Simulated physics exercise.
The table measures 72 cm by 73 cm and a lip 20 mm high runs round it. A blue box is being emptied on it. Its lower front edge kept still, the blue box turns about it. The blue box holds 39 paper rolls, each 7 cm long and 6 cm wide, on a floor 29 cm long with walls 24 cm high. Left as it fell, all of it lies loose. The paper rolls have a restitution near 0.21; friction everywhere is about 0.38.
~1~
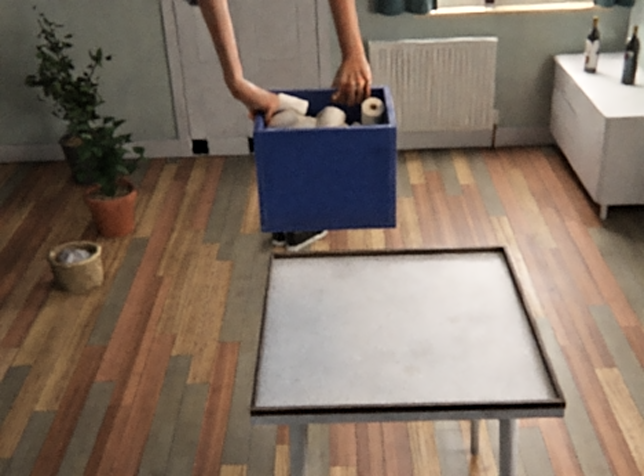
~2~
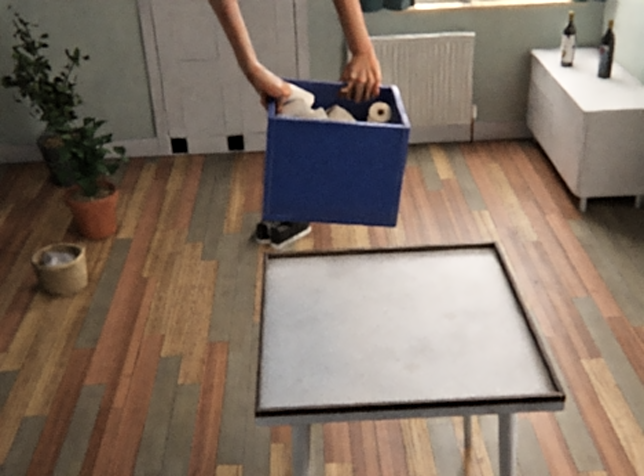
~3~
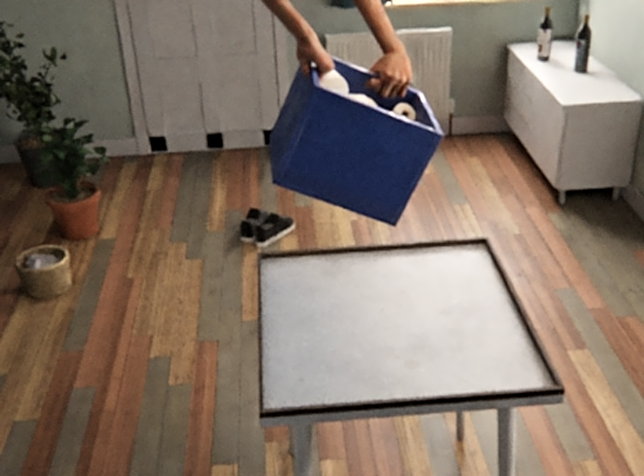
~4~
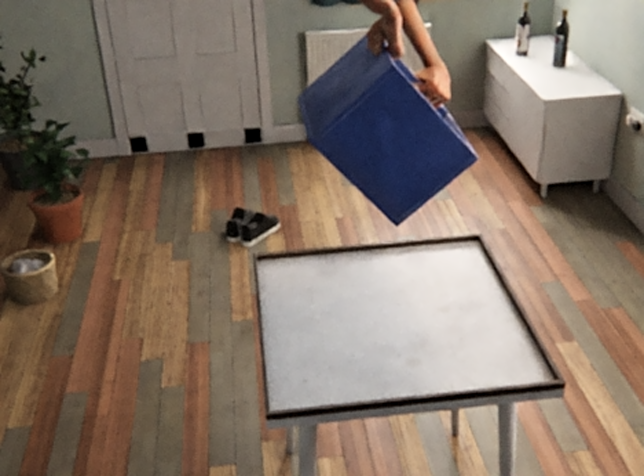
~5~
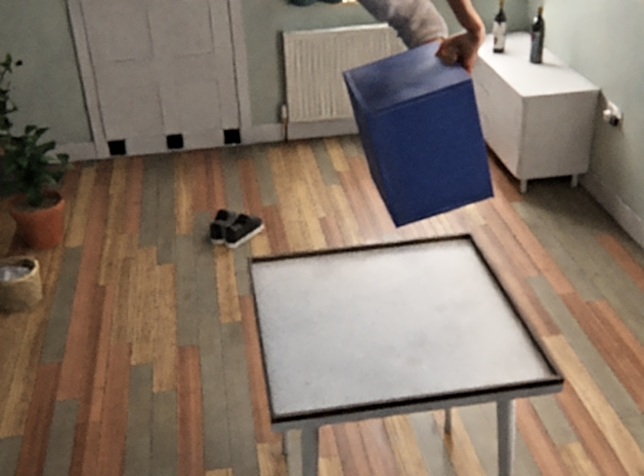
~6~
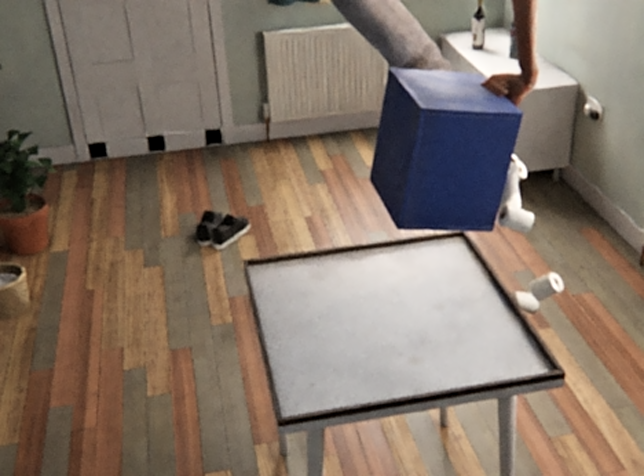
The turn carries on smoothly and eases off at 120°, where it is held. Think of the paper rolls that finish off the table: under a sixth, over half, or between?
I reckon beyond half of them finish off the table.
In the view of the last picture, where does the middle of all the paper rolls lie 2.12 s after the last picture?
Centre: Approx. (596, 447).
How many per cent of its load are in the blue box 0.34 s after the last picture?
Still in there: Some 55 per cent.
Then, 0.34 s after the last picture, tilt 118°; 21 still in the blue box, 3 on the table top, 12 over the right end of the table and 3 in the air.
Then, 0.76 s after the last picture, tilt 120°; 1 still in the blue box, 12 on the table top, 20 over the right end of the table and 6 in the air.
Then, 1.36 s after the last picture, tilt 120°; 9 on the table top and 30 over the right end of the table.
Final count (2.12 s after the last picture), 9 on the table top and 30 over the right end of the table. Asked share, 30 of 39, 77 per cent.
